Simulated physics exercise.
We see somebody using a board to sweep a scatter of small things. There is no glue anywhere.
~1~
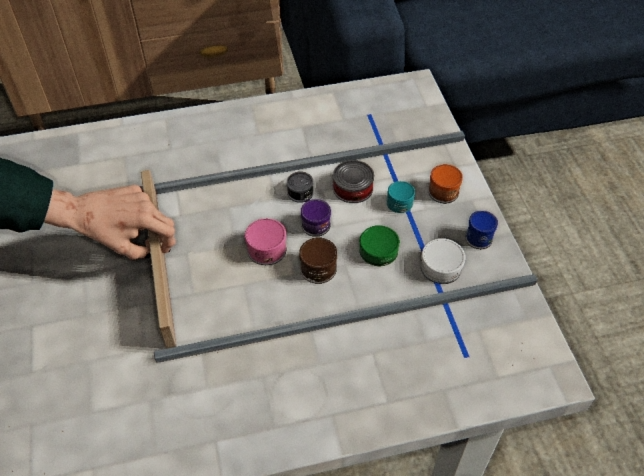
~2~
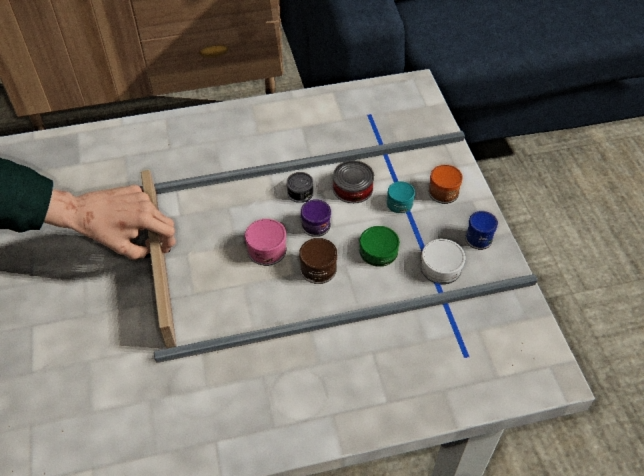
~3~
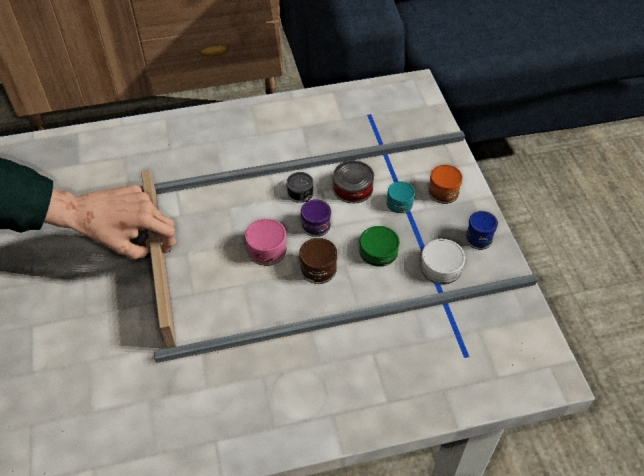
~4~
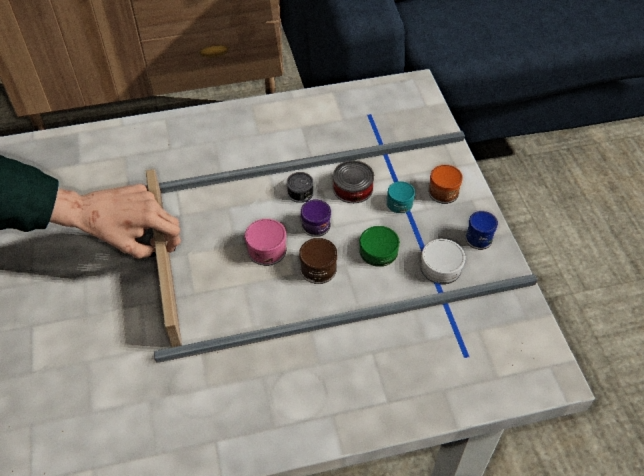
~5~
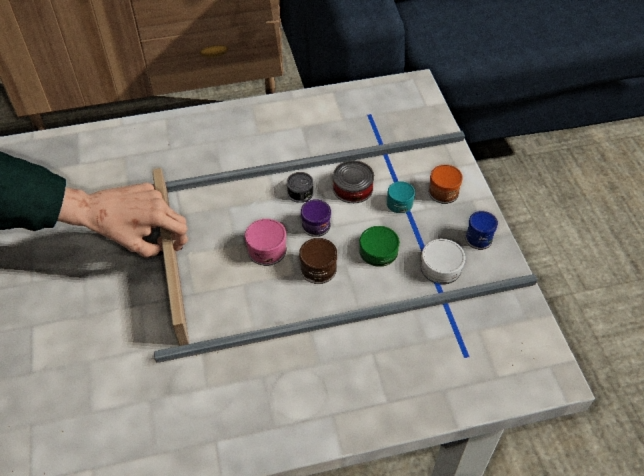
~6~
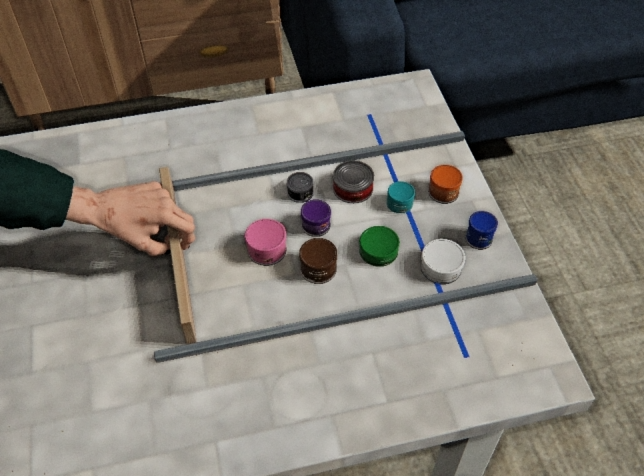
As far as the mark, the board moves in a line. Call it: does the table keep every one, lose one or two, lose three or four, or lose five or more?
It keeps every one.
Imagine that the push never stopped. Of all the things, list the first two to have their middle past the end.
Order, earliest first: Blue pot, orange tin.
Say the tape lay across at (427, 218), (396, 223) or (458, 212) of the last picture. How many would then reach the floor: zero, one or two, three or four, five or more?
Lab note - count per position: None; no fall at all; three to four.
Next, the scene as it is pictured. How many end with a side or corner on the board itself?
4 of them.
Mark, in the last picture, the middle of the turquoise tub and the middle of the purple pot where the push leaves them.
Final spots - turquoise tub (444, 190), purple pot (416, 187).
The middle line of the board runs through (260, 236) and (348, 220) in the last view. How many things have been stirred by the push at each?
1, then 6.
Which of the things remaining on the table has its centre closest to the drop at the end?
That's the blue pot.
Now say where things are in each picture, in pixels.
The first frame shows blue pot (481, 230); orange tin (445, 184); white tin (442, 262); board (158, 255); tape (412, 220).
The second frame shows orange tin (445, 184); board (158, 255).
The third frame shows white tin (442, 262); pink tin (266, 242).
The fourth frame shows blue pot (481, 231); brown tin (318, 261).
The fifth frame shows orange tin (445, 184); red tin (353, 182).
The sixth frame shows blue pot (481, 231); orange tin (445, 184); white tin (442, 262); board (177, 251); tape (412, 220).
Soon after, none off yet; blue pot at rest near (481, 231); orange tin at rest near (445, 184); white tin at rest near (442, 262).
In the end, the number that fall off is zero.
